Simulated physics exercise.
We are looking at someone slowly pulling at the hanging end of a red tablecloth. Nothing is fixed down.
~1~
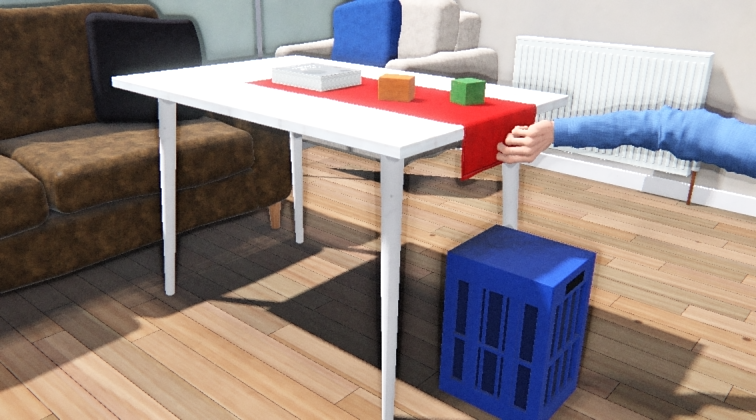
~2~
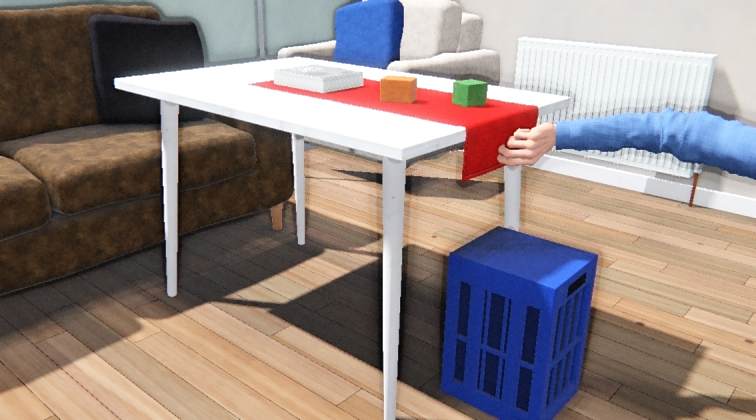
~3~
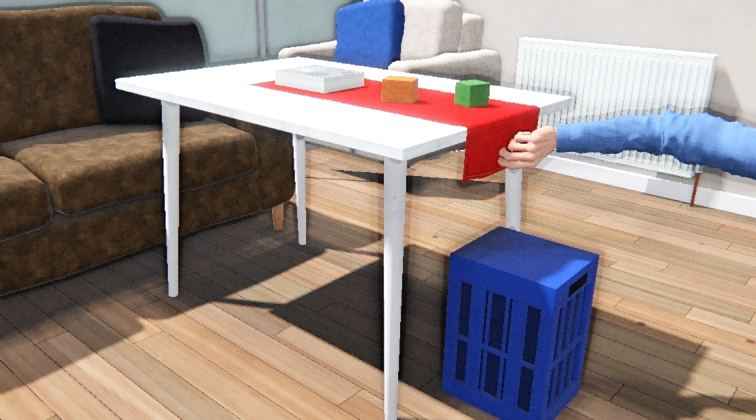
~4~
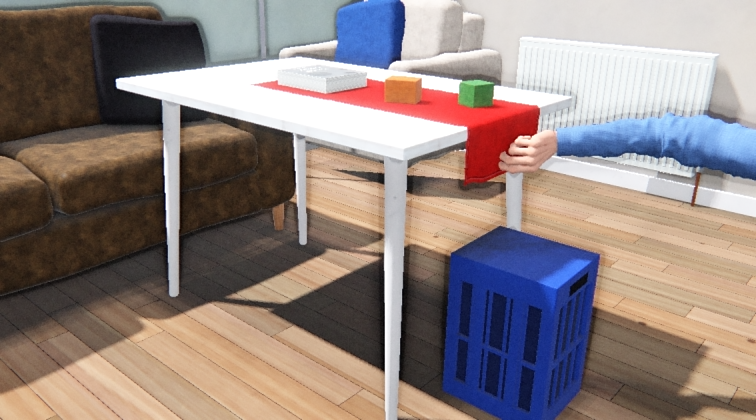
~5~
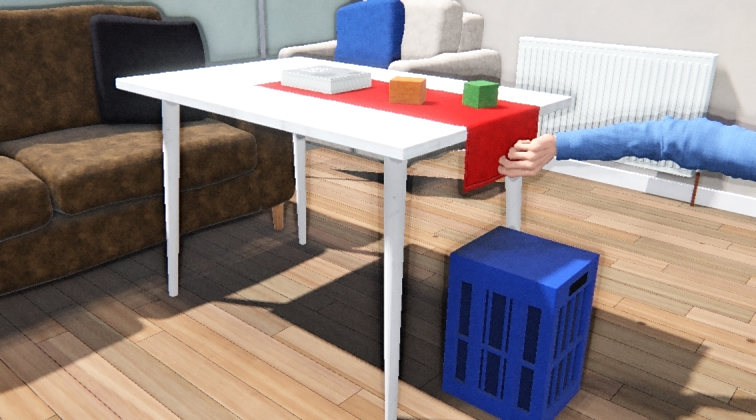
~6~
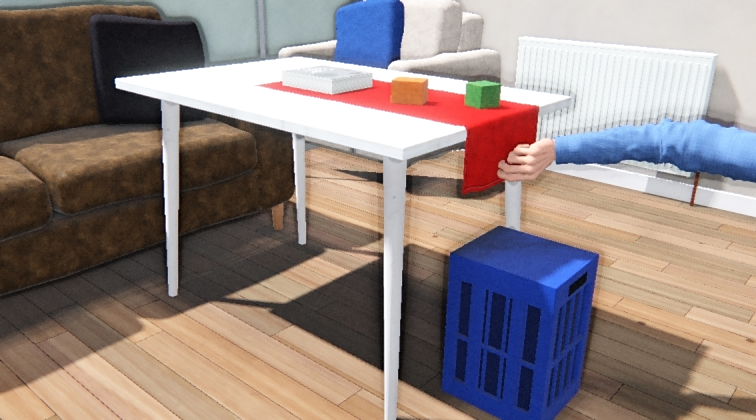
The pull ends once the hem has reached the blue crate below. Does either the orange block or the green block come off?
In the end the orange block remains up there; the green block is carried off the end.
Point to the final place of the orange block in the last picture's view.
At about (464, 100).
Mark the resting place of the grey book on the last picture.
At about (371, 86).
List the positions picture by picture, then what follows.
In the first picture, tablecloth end (460, 180); orange block (397, 76); green block (469, 80); grey book (317, 69); top of the crate (529, 266).
In the second picture, tablecloth end (462, 182), far hem (245, 85); green block (471, 82); green block stands on the cloth.
In the third picture, tablecloth end (462, 182); orange block (401, 78).
In the fourth picture, tablecloth end (464, 186), far hem (249, 85); green block (477, 82).
In the fifth picture, tablecloth end (464, 193); orange block (408, 79).
In the sixth picture, tablecloth end (463, 195), far hem (253, 86); orange block (410, 79); green block (484, 83); top of the crate (532, 267).
Then, 0.28 s later than the last view, hem going down; orange block moved a little; green block moved a little.
Then, 0.68 s later than the last view, hem going down; orange block carried along near (440, 96); green block tipping at the edge near (523, 109).
Then, 1.14 s later than the last view, hem on the crate; orange block carried along near (461, 99); green block over the edge.
Finally, hem on the crate; orange block carried along near (464, 100); green block over the edge. The orange block keeps clear of the edge and the green block falls off.
